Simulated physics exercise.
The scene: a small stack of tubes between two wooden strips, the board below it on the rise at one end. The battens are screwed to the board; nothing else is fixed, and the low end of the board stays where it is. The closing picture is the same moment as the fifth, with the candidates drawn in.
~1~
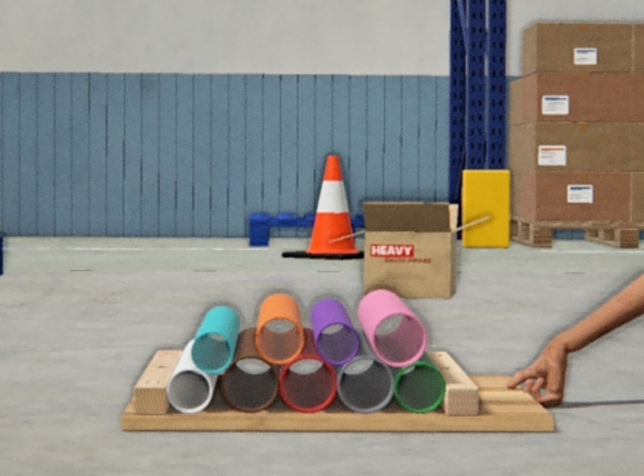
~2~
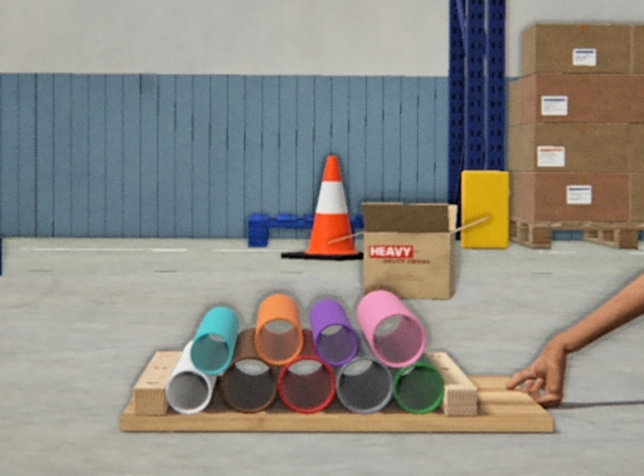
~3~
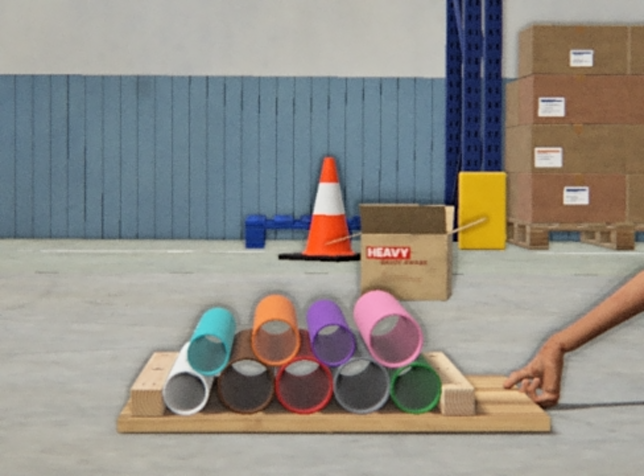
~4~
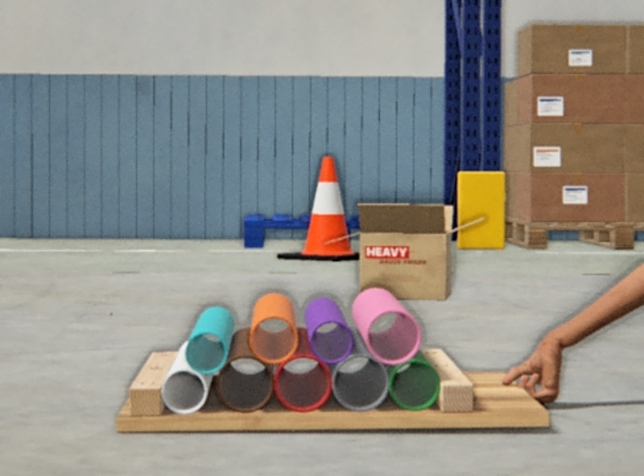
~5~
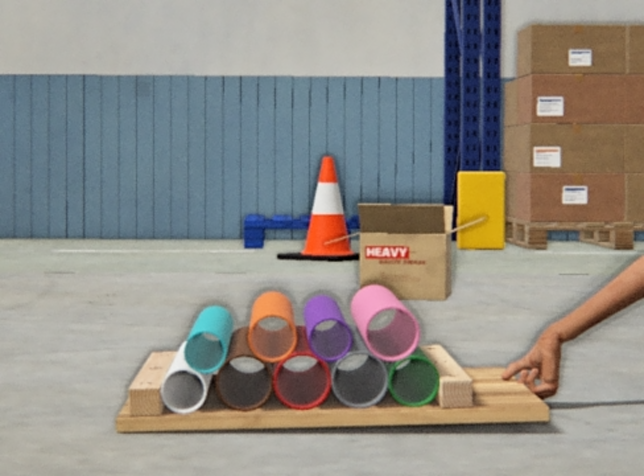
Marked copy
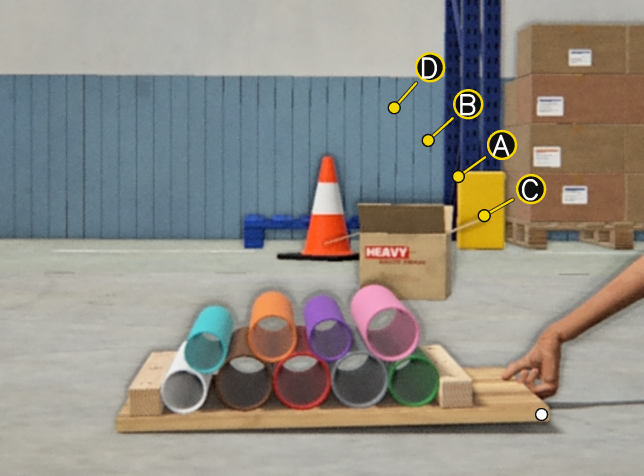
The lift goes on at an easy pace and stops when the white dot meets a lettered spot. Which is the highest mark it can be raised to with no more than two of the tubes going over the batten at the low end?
Raise it to C.
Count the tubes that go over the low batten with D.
With D, four.
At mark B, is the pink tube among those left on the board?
The pink tube: No.
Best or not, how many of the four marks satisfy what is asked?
One of them.
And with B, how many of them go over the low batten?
It comes to four.
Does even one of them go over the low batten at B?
Yes, at B.
On the marked copy, A at (458, 176); B at (428, 140); C at (484, 216); D at (394, 108); the white dot at (542, 415).
Following C. Soon after the start, board at 17°.
Later, board at 30°.
In the end, board at 30°, one over the low batten (turquoise).
As for the rest, A four over the low batten (turquoise, purple, pink, orange); B four over the low batten (turquoise, purple, pink, orange); D four over the low batten (turquoise, purple, pink, orange).
